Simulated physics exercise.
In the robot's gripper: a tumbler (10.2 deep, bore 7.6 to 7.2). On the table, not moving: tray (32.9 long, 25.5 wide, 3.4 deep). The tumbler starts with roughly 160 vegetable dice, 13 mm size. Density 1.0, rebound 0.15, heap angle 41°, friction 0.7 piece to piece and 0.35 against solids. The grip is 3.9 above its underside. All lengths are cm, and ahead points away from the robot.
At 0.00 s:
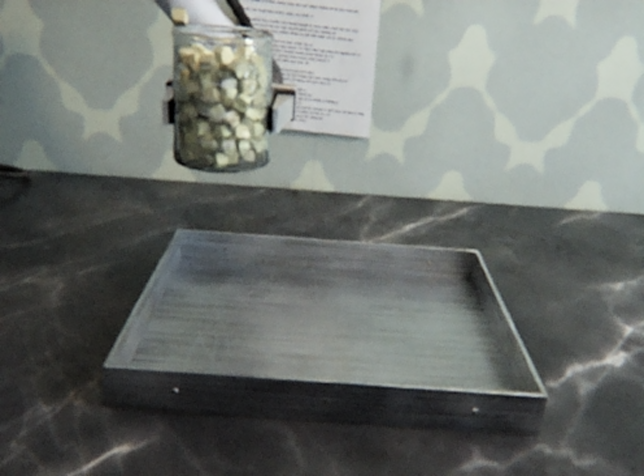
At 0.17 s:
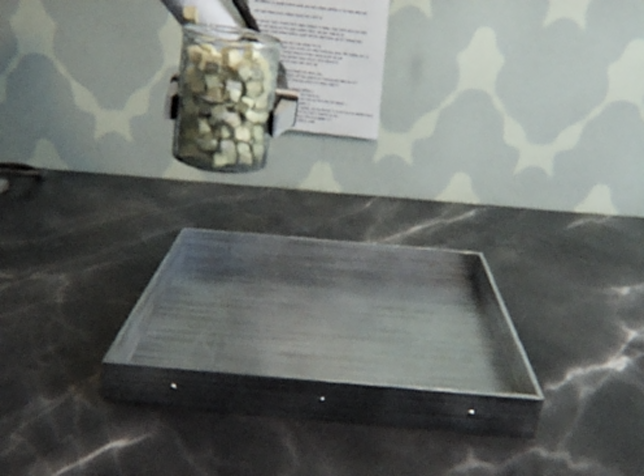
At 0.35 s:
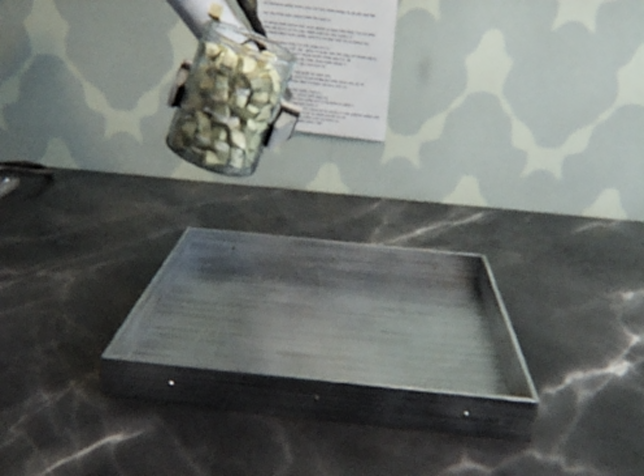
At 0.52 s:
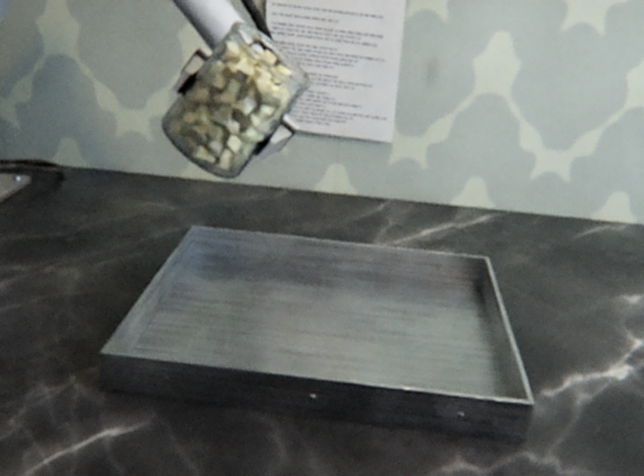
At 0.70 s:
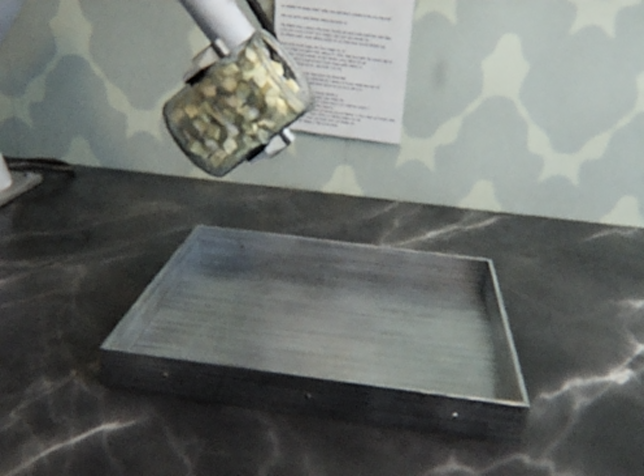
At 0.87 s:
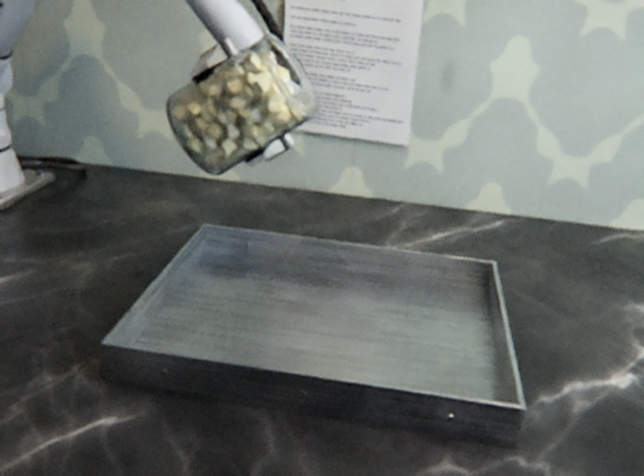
The clip opens with a robot gripper holding a clear tumbler of pale vegetable dice upright above an empty grey tray on a dark marbled table. The gripper tilts the tumbler steadily to the right as the view shifts slightly, ending with it leaning steeply, the dice still inside and the tray empty.
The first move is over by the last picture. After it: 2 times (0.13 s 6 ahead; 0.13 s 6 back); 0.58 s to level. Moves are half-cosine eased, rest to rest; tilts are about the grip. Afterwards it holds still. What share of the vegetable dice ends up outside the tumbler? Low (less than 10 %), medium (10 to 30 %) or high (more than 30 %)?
Outside the tumbler the share is medium, 10 to 30 %.
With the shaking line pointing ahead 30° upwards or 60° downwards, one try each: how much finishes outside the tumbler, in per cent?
Some 35 and 0 per cent.
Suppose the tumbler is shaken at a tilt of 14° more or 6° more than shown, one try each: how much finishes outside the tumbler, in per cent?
Some 30 and 20 per cent.
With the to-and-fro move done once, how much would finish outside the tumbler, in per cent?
Then about 10 per cent.
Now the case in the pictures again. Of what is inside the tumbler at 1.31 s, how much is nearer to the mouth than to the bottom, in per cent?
About 45 per cent.
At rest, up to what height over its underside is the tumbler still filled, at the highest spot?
Roughly 9.5 cm.
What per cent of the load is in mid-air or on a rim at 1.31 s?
Some 1 per cent.
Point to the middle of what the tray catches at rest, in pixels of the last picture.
At about (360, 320).
After 1.31 s, tilted 54° forward, highest piece 24 above the table; 147 in the tumbler, 17 in the tray, 1 in flight or on a rim.
After 1.75 s, tilted 17° forward, highest piece 26 above the table; 141 in the tumbler, 24 in the tray.
After 2.17 s, level, highest piece 26 above the table; 141 in the tumbler, 24 in the tray.
After 3.22 s, level, highest piece 26 above the table; 141 in the tumbler, 24 in the tray.
At rest, 141 in the tumbler, 24 in the tray. That is 15 % outside the tumbler.
